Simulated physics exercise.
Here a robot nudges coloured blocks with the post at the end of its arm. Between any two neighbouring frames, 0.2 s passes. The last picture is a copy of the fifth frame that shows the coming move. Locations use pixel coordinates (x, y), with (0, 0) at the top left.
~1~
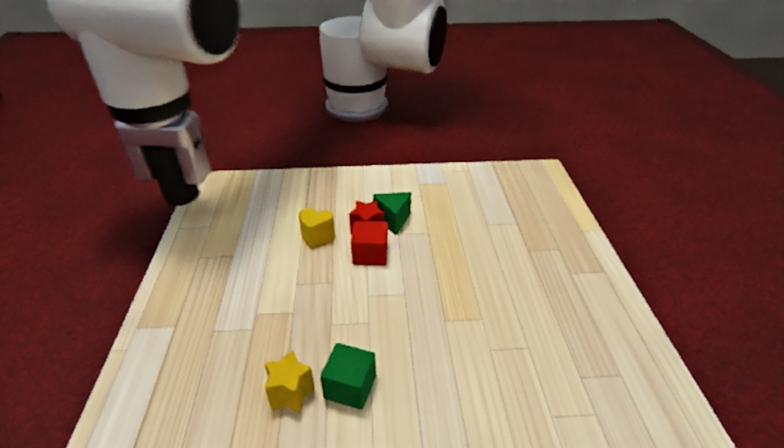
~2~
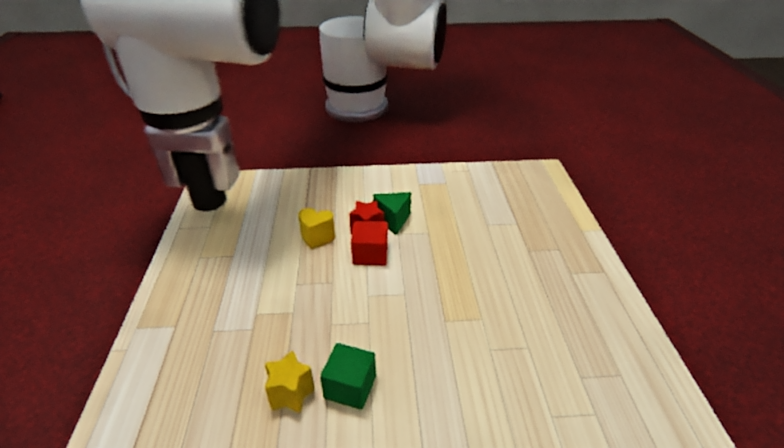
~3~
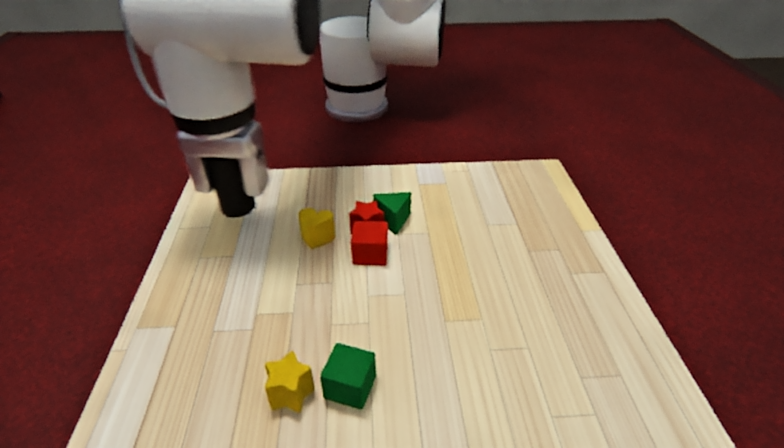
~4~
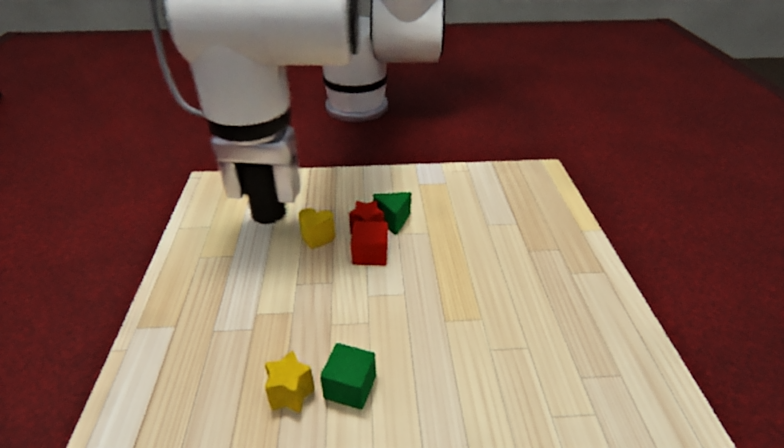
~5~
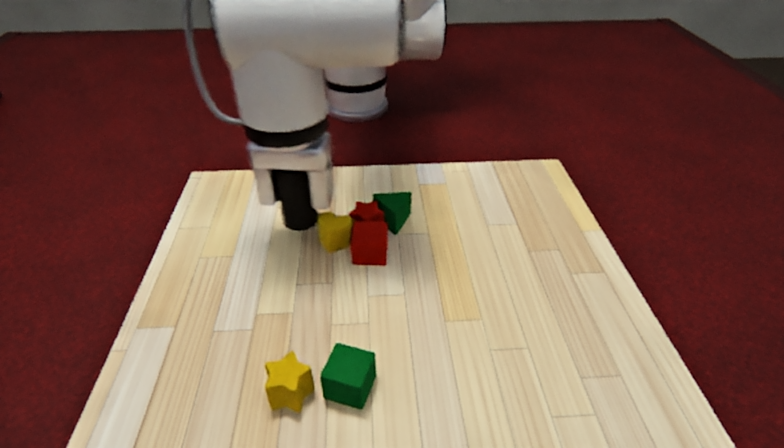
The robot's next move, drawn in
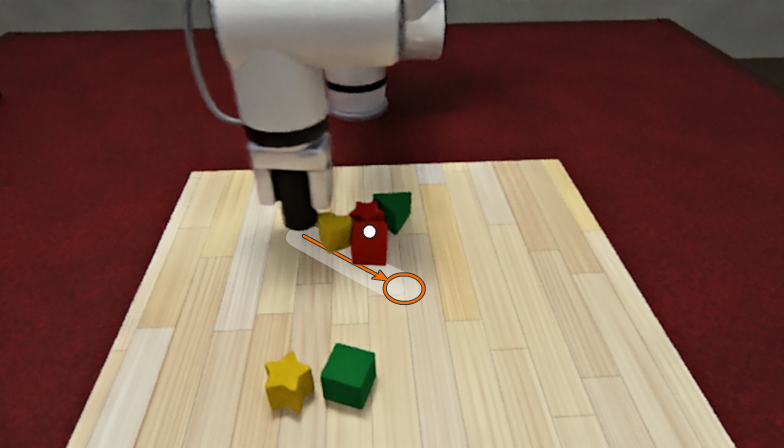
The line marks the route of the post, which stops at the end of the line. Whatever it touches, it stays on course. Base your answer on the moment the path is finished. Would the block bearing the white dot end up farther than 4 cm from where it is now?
Short answer: Yes.
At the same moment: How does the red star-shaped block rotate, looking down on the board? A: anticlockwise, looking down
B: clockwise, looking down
I'll go with A - anticlockwise, looking down.
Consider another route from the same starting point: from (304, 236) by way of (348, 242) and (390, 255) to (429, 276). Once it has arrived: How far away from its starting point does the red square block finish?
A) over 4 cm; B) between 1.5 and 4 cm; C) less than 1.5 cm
My answer is option A.
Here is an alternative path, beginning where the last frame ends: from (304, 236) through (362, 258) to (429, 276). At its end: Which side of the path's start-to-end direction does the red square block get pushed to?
Answer: Left.
Path on the board, from (304, 236) directly to (404, 288); the dot is on the red square block.
What follows on the original path. One third of the way, post (333, 237); yellow heart-shaped block (370, 229), turned 35° anticlockwise; red star-shaped block (371, 208), turned 25° anticlockwise; red square block (399, 237), turned 25° clockwise.
Two thirds of the way, post (367, 254); yellow heart-shaped block (404, 241), turned 60° anticlockwise; red star-shaped block (371, 208), turned 25° anticlockwise; red square block (436, 241).
At the end, post (405, 272); yellow heart-shaped block (437, 251), turned 95° anticlockwise; red star-shaped block (371, 208), turned 25° anticlockwise; red square block (462, 238), turned 35° anticlockwise; green triangular block in place.
